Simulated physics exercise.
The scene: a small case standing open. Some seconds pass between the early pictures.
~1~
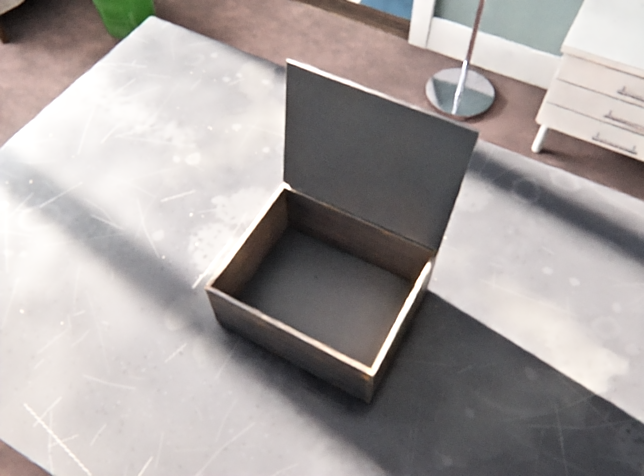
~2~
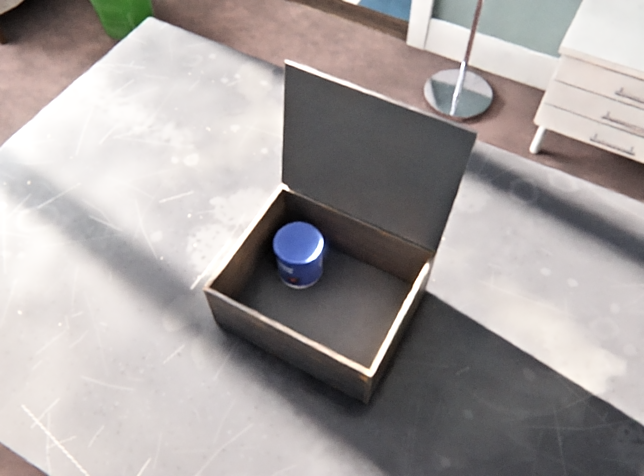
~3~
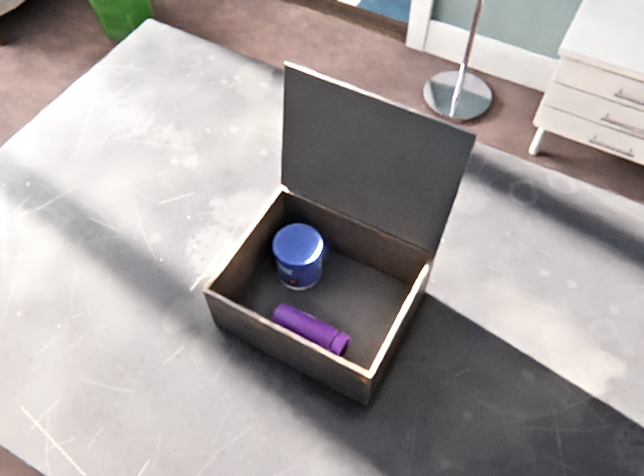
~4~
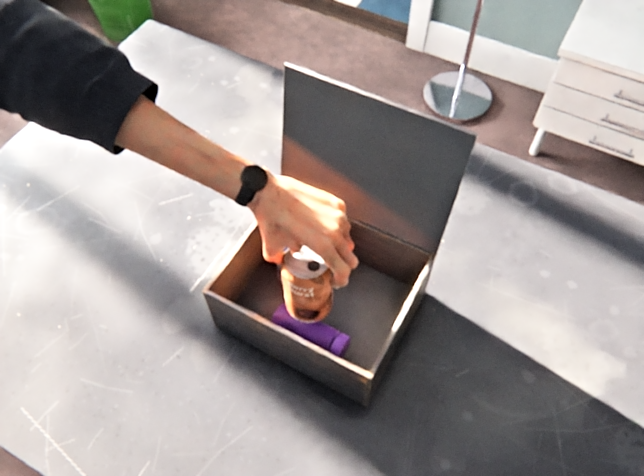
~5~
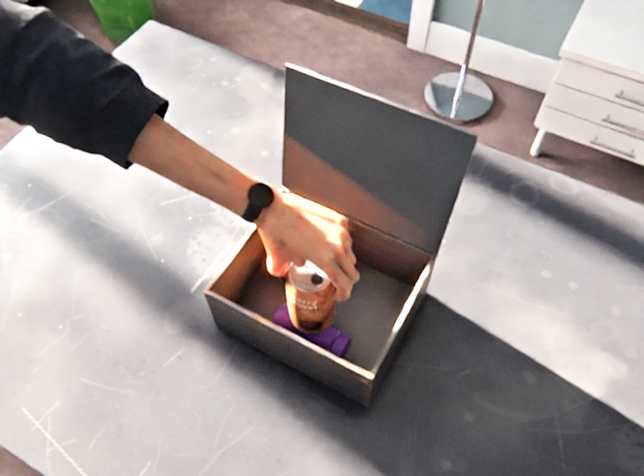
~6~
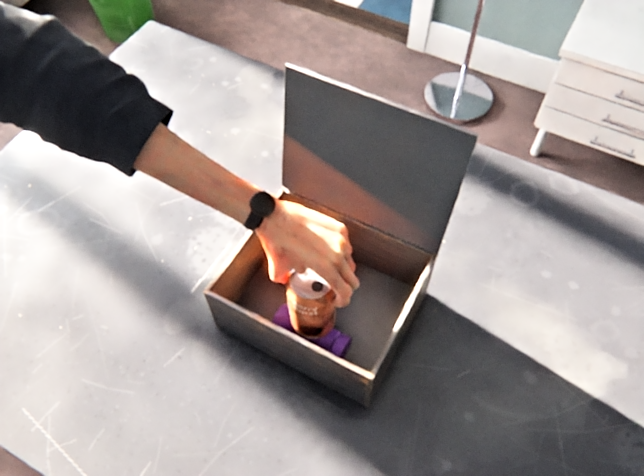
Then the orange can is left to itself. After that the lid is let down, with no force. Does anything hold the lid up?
The lid sits on the rim.
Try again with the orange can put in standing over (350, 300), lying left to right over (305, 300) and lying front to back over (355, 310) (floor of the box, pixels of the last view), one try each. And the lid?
First, it stays ajar; second, it sits on the rim; third, it sits on the rim.
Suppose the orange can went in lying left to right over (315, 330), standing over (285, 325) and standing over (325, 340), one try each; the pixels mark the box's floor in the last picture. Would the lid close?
First, it closes; second, it closes; third, it closes.
Then, 0.50 s after the last picture, orange can on its side near (341, 281); purple shaker rolled a little.
Then, 1.40 s after the last picture, lid 77° above the rim; orange can on its side near (344, 284).
Then, 1.70 s after the last picture, lid 47° above the rim; orange can on its side near (344, 284).
Then, 2.00 s after the last picture, lid shut; orange can on its side near (343, 283).
At rest, lid shut; tipped over in the box, orange can; the other 2 in place. Seen from the same camera at the end, orange can near (342, 283).
